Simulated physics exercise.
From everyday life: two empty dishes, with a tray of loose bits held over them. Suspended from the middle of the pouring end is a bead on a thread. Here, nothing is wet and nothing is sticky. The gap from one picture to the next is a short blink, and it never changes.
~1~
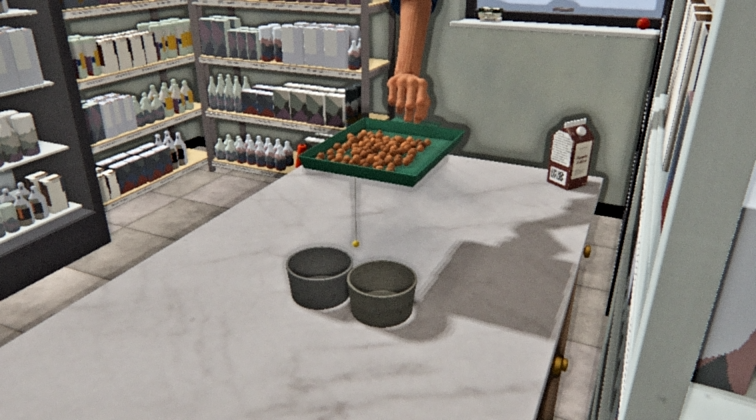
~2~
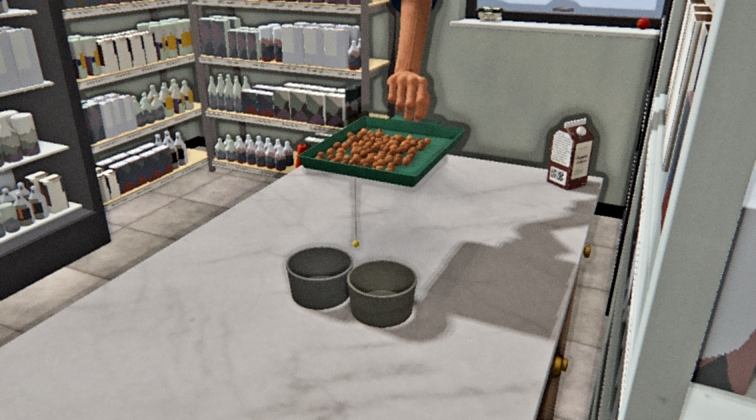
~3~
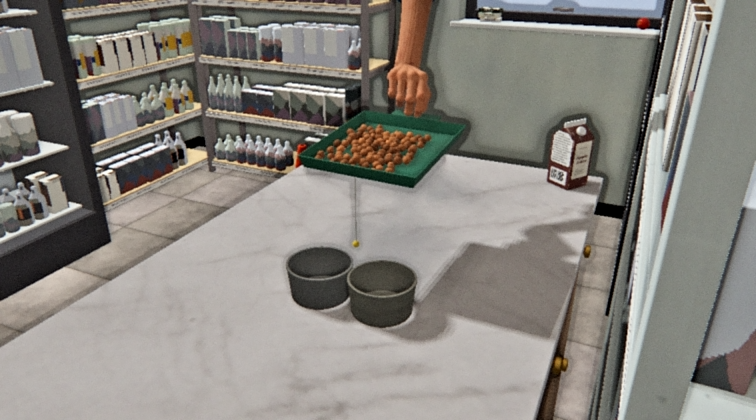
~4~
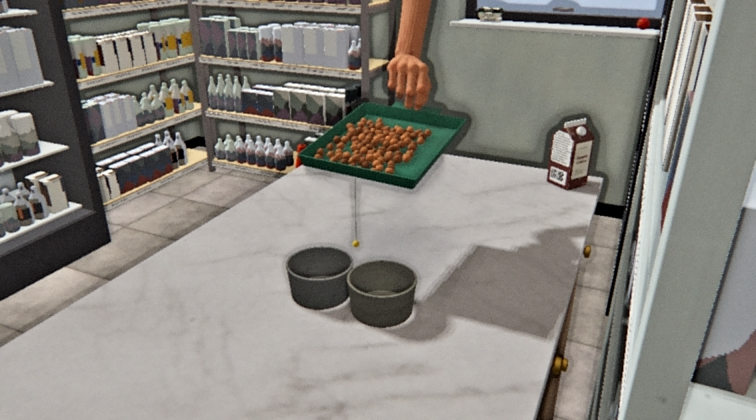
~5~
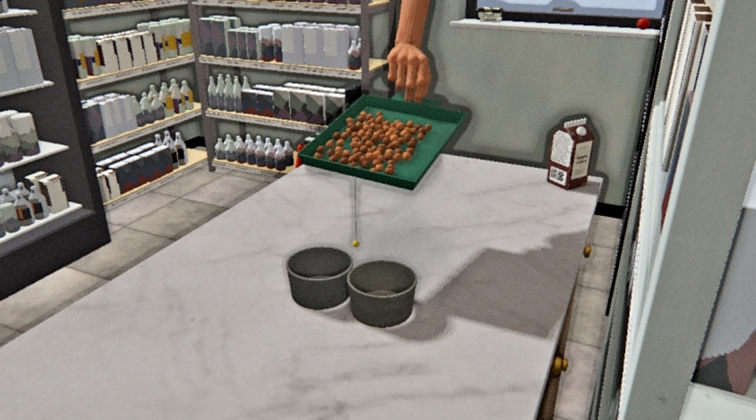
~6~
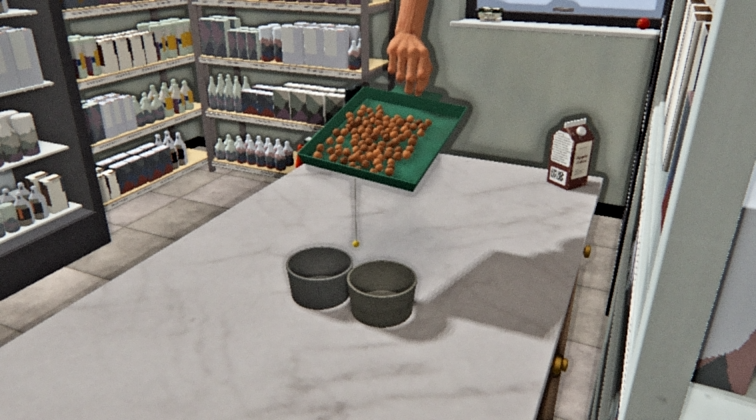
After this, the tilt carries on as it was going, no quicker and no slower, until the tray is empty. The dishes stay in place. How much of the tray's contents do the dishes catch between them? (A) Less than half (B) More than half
B.
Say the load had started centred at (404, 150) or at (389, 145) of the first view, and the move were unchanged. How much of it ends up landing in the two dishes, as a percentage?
In order, 70 % then 70 %.
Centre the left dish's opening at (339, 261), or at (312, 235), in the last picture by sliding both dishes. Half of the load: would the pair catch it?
At place one the bulk; at place two the minor share.
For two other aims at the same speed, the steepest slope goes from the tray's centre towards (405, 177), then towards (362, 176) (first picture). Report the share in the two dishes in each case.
In order: About 40, then 80 percent.
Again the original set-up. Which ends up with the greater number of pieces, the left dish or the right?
Well, that is right of the pair.
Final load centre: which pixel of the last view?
Centre at rest: Close to (385, 306).
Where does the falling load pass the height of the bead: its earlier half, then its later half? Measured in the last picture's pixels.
The opening part goes through (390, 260); what follows goes through (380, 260).
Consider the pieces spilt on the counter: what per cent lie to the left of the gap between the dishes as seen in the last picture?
Near 20 in a hundred.
Soon after the last picture, tray tipped steeply; all on the tray.
A little later, tray tipped right over; nearly all on the tray; a stray few in the air.
Later still, tray tipped past a quarter turn; about two thirds in the right dish; a small part in the left dish; about a quarter outside both.
At rest, tray tipped past a quarter turn; about two thirds in the right dish; a small part in the left dish; about a quarter outside both.
